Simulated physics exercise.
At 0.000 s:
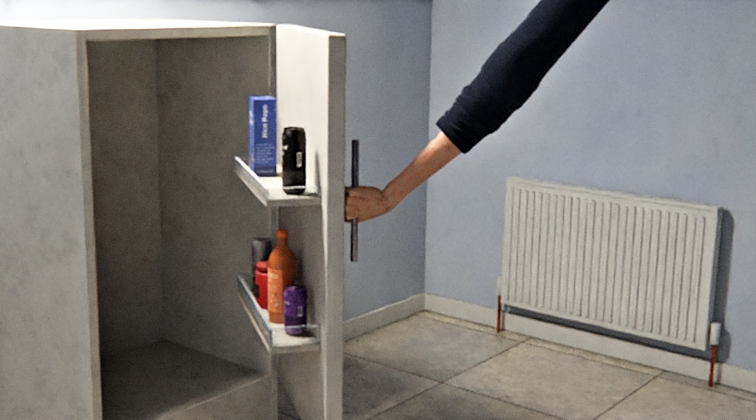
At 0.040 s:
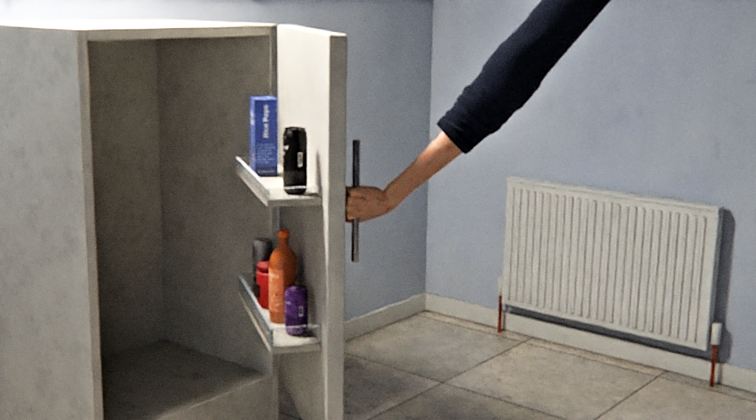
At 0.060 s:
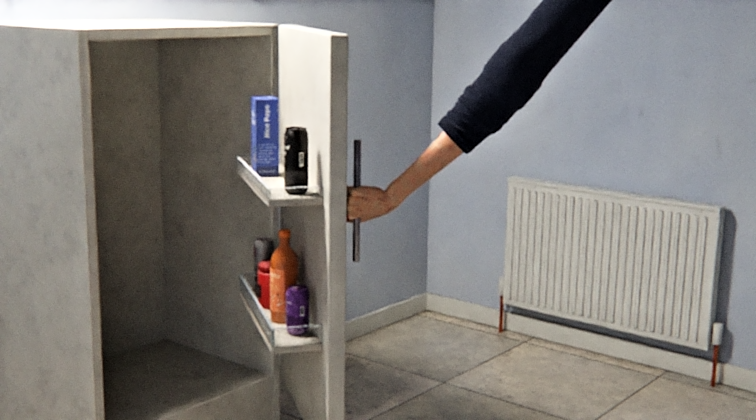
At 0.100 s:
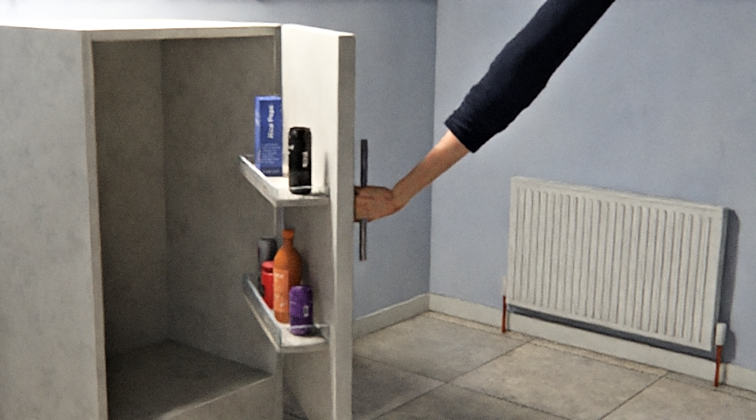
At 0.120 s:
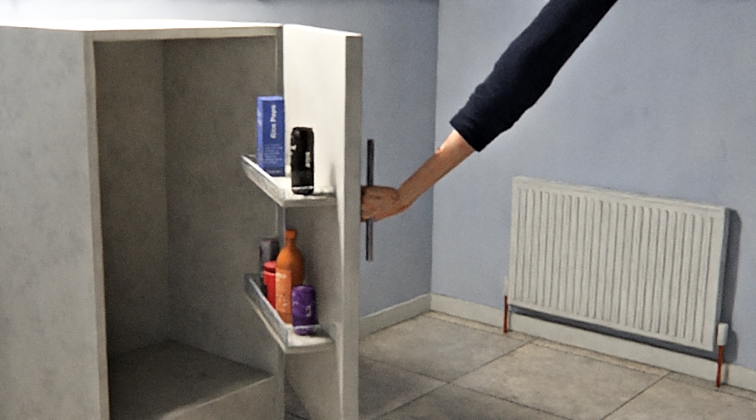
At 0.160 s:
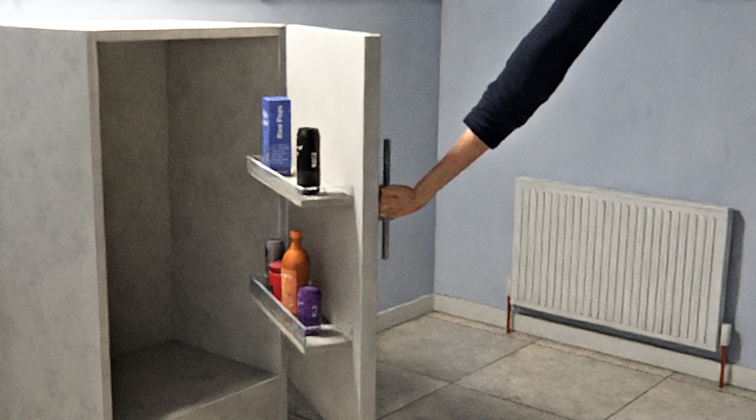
An arm in a dark sleeve held the handle of an open fridge door, keeping it nearly still at first, then pulled it slightly wider to the right, carrying the racks of bottles and cans along.
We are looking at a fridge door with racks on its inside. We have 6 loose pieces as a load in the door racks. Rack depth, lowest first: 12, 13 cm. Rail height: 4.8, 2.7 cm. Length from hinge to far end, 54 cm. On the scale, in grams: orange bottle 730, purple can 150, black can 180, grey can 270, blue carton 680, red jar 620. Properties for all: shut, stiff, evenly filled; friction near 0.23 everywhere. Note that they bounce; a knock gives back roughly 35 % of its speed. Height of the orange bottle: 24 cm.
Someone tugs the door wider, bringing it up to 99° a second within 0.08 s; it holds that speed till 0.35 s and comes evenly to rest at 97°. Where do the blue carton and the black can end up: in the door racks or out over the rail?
Result: I expect the blue carton to hold on, I expect the black can to break free.
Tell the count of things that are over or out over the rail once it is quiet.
That comes to 1.
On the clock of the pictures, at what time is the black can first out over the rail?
0.5 s or so.
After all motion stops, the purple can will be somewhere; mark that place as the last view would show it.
At about (405, 296).
Around 0.36 s, door at 81°; black can at 29° to upright near (361, 157); purple can shifted 4 cm; orange bottle shifted 2 cm.
Around 0.76 s, door at 97°; black can on its side near (429, 166); purple can shifted 4 cm; red jar shifted 2 cm.
Around 1.16 s, door at 97°; black can now out over the rail; purple can shifted 4 cm; red jar shifted 2 cm.
Around 1.36 s, door at 97°; purple can shifted 4 cm; red jar shifted 2 cm; orange bottle shifted 2 cm.
Finally (1.6 s), out over the rail, black can; the other 5 still in place (within 5 cm). In the last view, blue carton near (330, 136).
